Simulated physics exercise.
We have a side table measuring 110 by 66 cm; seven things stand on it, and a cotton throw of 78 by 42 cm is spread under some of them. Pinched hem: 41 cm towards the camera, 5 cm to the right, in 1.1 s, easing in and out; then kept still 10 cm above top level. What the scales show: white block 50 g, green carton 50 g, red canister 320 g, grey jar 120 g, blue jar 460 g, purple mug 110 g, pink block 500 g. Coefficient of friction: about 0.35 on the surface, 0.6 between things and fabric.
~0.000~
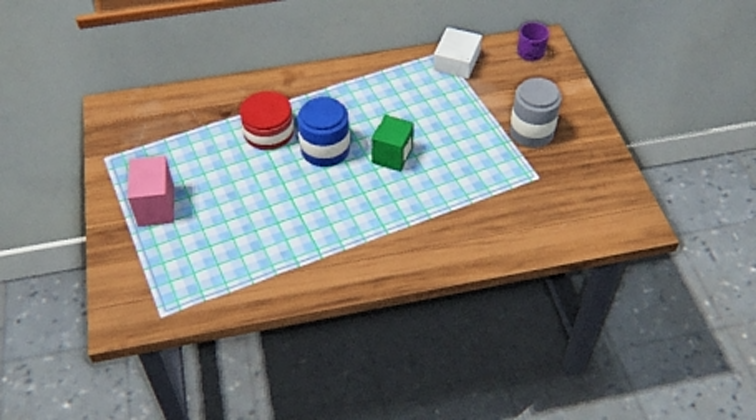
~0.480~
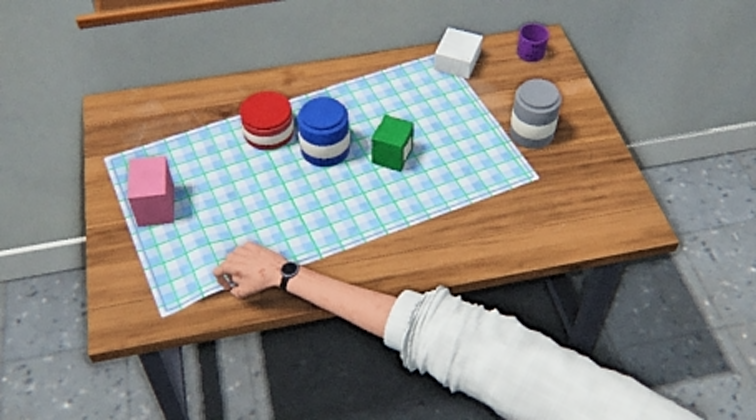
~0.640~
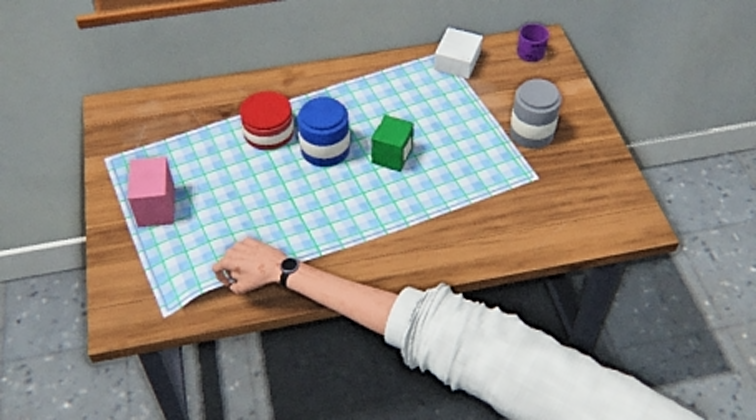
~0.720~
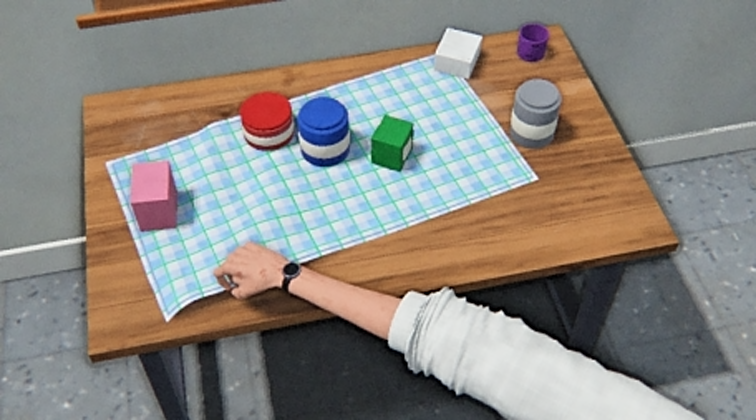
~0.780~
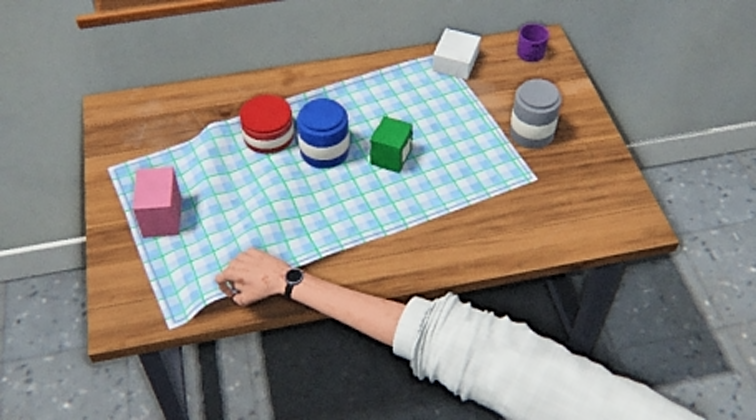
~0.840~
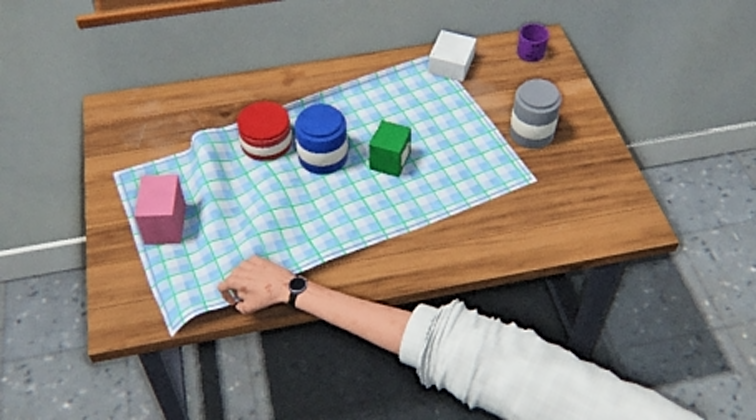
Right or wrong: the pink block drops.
Right, it drops off.
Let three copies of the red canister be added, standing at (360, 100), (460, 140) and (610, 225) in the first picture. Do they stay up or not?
Taking them one by one: Is left on top, then is left on top, then is left on top.
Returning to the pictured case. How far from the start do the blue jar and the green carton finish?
For the blue jar I get 40 cm, for the green carton 30 cm.
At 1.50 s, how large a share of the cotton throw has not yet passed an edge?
Share within the edges: Approx. 55 %.
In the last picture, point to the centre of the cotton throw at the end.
(314, 325), roughly.
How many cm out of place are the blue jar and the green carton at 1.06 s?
The blue jar is about 10 cm off and the green carton about 10 cm.
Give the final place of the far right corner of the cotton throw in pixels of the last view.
Around pixel (373, 146).
After 1.1 s, 95 % of the cotton throw is still over the top; pink block 17 cm off its start, red canister 15 cm off its start, blue jar 12 cm off its start.
After 1.3 s, 75 % of the cotton throw is still over the top; pink block 31 cm off its start, red canister 28 cm off its start, blue jar 24 cm off its start.
After 1.5 s, 55 % of the cotton throw is still over the top; pink block over the edge, red canister 40 cm off its start at (236, 269), blue jar 33 cm off its start at (304, 248).
After 1.7 s, 45 % of the cotton throw is still over the top; pink block over the edge, red canister 44 cm off its start, blue jar 38 cm off its start.
After 3.3 s, 45 % of the cotton throw is still over the top; pink block over the edge, red canister 44 cm off its start at (235, 288), blue jar 38 cm off its start at (304, 268), green carton 32 cm off its start at (383, 259).
